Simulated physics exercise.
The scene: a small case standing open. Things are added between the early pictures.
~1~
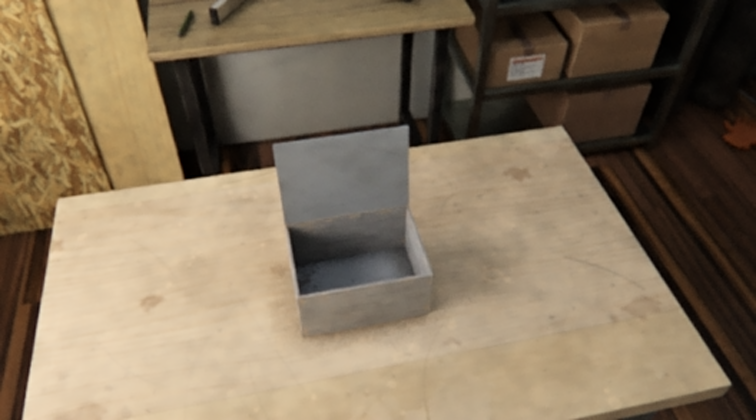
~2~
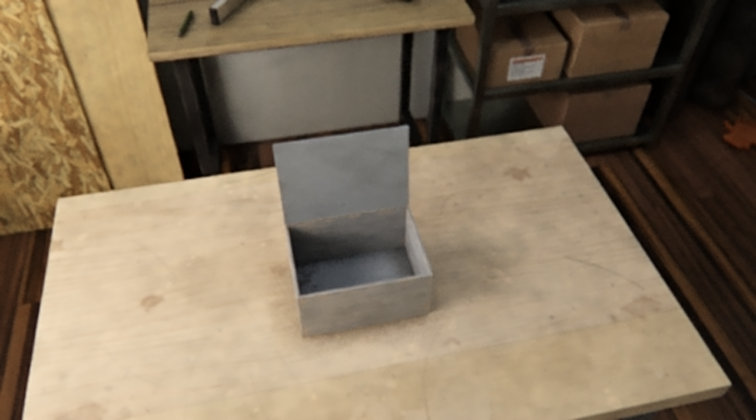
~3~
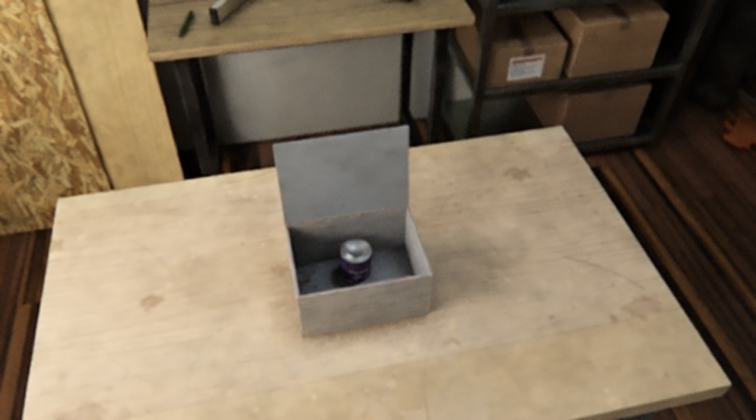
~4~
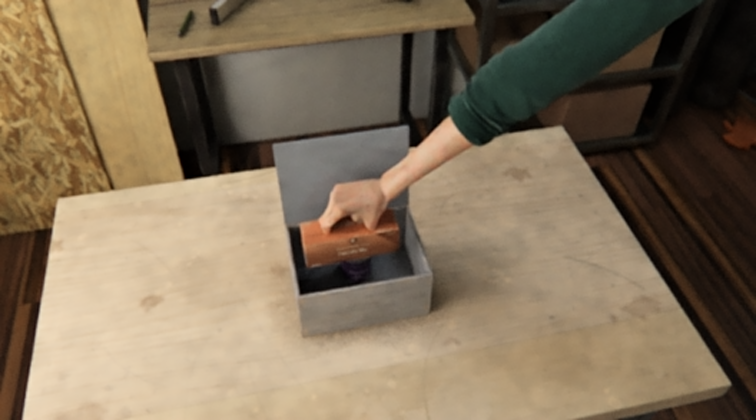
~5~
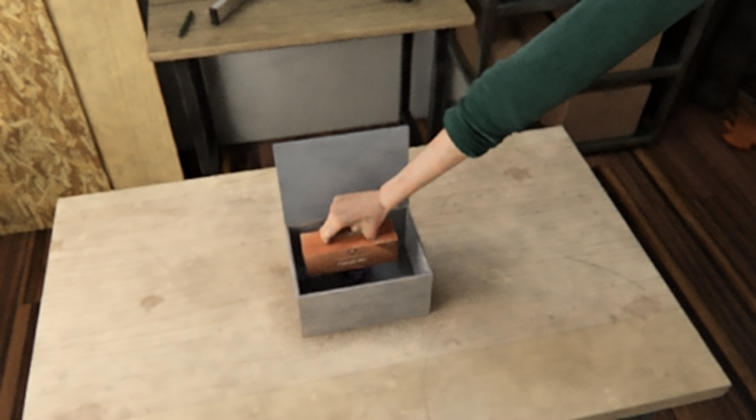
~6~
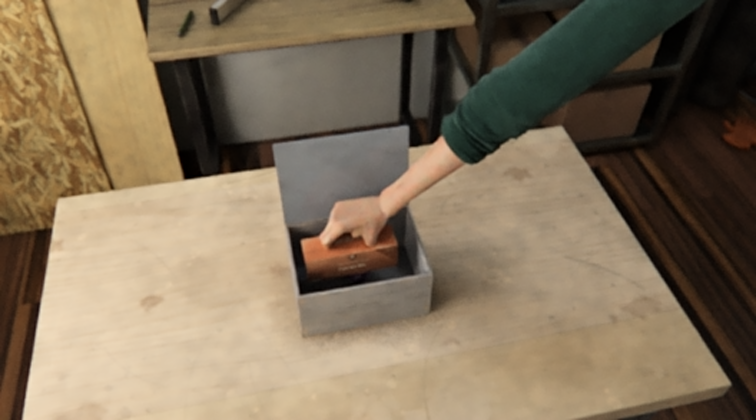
The video shows an open gray case on a wooden table, empty at first, then holding a small purple tin. A hand in a green sleeve then lowers an orange carton a short way into the case, still gripping it.
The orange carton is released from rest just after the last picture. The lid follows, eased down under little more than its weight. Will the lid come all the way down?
Outcome: The lid sits on the rim.
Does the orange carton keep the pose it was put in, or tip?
The orange carton tips.
Then, 0.90 s later than the last frame, lid starting down; orange carton on its side near (362, 299).
Then, 1.60 s later than the last frame, lid 59° above the rim; orange carton on its side near (362, 299).
Then, 2.10 s later than the last frame, lid 17° above the rim; orange carton on its side near (362, 299).
When it is over, lid shut; lying over in the box, orange carton; purple tin as before. End places, in pixels of the last picture, orange carton near (362, 299).
